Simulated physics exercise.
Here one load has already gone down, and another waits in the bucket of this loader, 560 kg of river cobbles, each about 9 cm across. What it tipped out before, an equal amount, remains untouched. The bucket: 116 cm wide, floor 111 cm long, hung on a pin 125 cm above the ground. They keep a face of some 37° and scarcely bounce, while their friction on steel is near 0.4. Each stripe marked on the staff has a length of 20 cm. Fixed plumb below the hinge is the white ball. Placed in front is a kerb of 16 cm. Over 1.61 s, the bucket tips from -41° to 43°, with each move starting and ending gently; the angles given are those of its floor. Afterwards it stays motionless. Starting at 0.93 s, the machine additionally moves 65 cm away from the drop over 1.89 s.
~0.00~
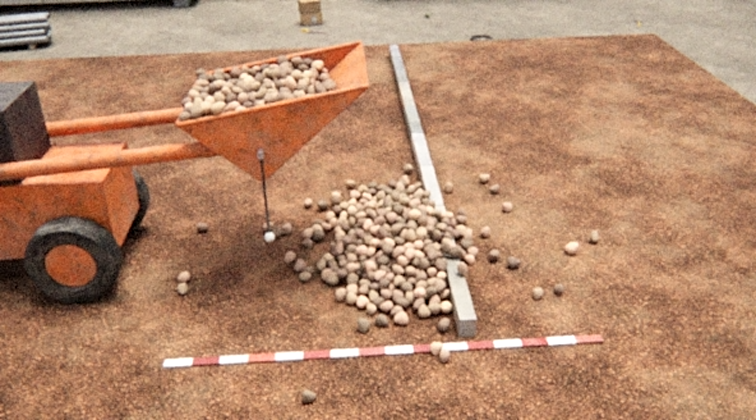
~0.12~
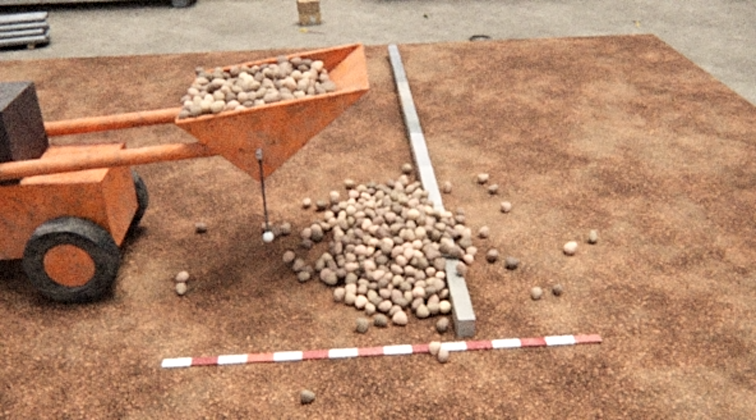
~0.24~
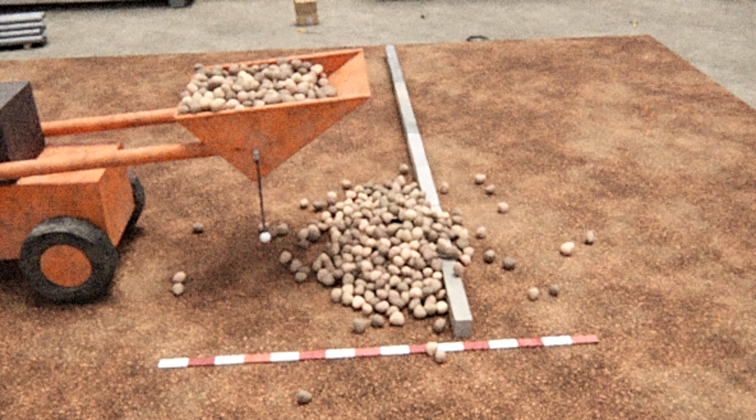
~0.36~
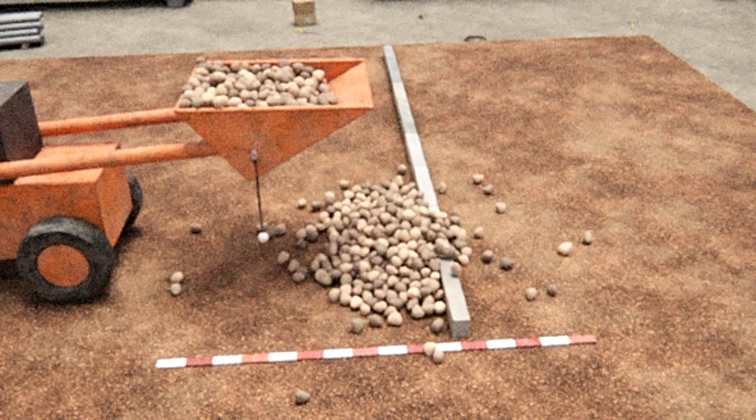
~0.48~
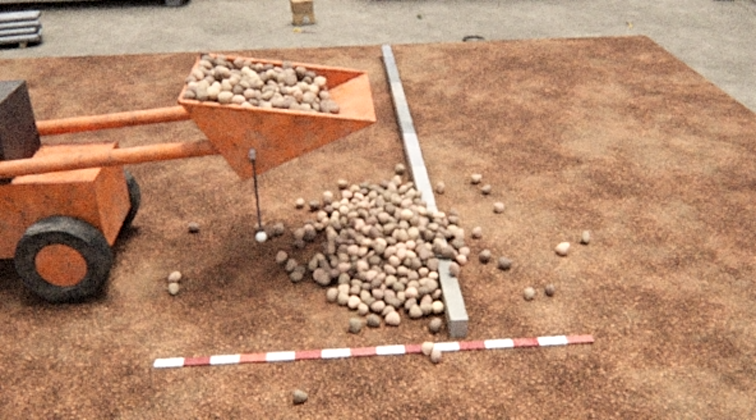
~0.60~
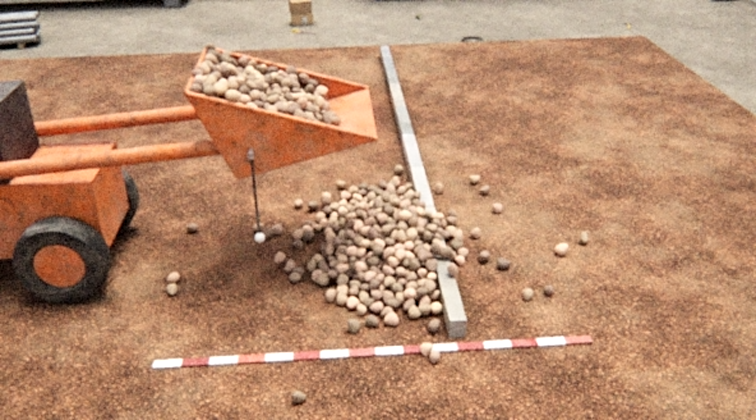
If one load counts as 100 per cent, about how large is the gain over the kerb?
Around 1 per cent.
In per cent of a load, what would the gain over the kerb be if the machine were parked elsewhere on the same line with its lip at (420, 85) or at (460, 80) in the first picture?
About 15 and 50 per cent.
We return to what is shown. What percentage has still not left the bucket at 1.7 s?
It still holds about 25 per cent.
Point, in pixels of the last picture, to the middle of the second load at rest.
The middle lies near (332, 239) in the last picture.
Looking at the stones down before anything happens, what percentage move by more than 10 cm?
Estimate: 10 %, roughly.
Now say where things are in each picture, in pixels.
The first frame shows lip at (368, 86), floor tilted -41°, highest stones at (291, 69). The earlier load is highest near (397, 217), 31 cm above ground level, 96 % on this side of the kerb, 5 % over the kerb.
In the second frame, the bucket is at -40°, its lip at (368, 89); the top of the load is at (287, 71); the stones move at 0.1 m/s on average.
The third frame shows lip at (370, 96), floor tilted -36°, highest stones at (260, 74); the stones move at 0.2 m/s on average.
In the fourth frame, the bucket is at -30°, its lip at (373, 107); the top of the load is at (212, 74); the stones move at 0.3 m/s on average.
The fifth frame shows lip at (376, 121), floor tilted -23°, highest stones at (212, 67); the stones move at 0.4 m/s on average.
The sixth frame shows lip at (377, 139), floor tilted -15°, highest stones at (216, 61); the stones move at 0.4 m/s on average.
After 1.2 s the floor is at 30°; in per cent of one load, 98 in the bucket, 97 on this side of the kerb, 5 over the kerb; the foremost stones are at (521, 235).
After 1.7 s the floor is at 43°; in per cent of one load, 27 in the bucket, 169 on this side of the kerb, 5 over the kerb; the foremost stones are at (521, 235).
After 3.3 s the floor is at 43°; in per cent of one load, 0 in the bucket, 195 on this side of the kerb, 5 over the kerb; the foremost stones are at (528, 240).
After 6.1 s the floor is at 43°; in per cent of one load, 0 in the bucket, 195 on this side of the kerb, 5 over the kerb; the foremost stones are at (528, 240). Net gain over the kerb, 1.
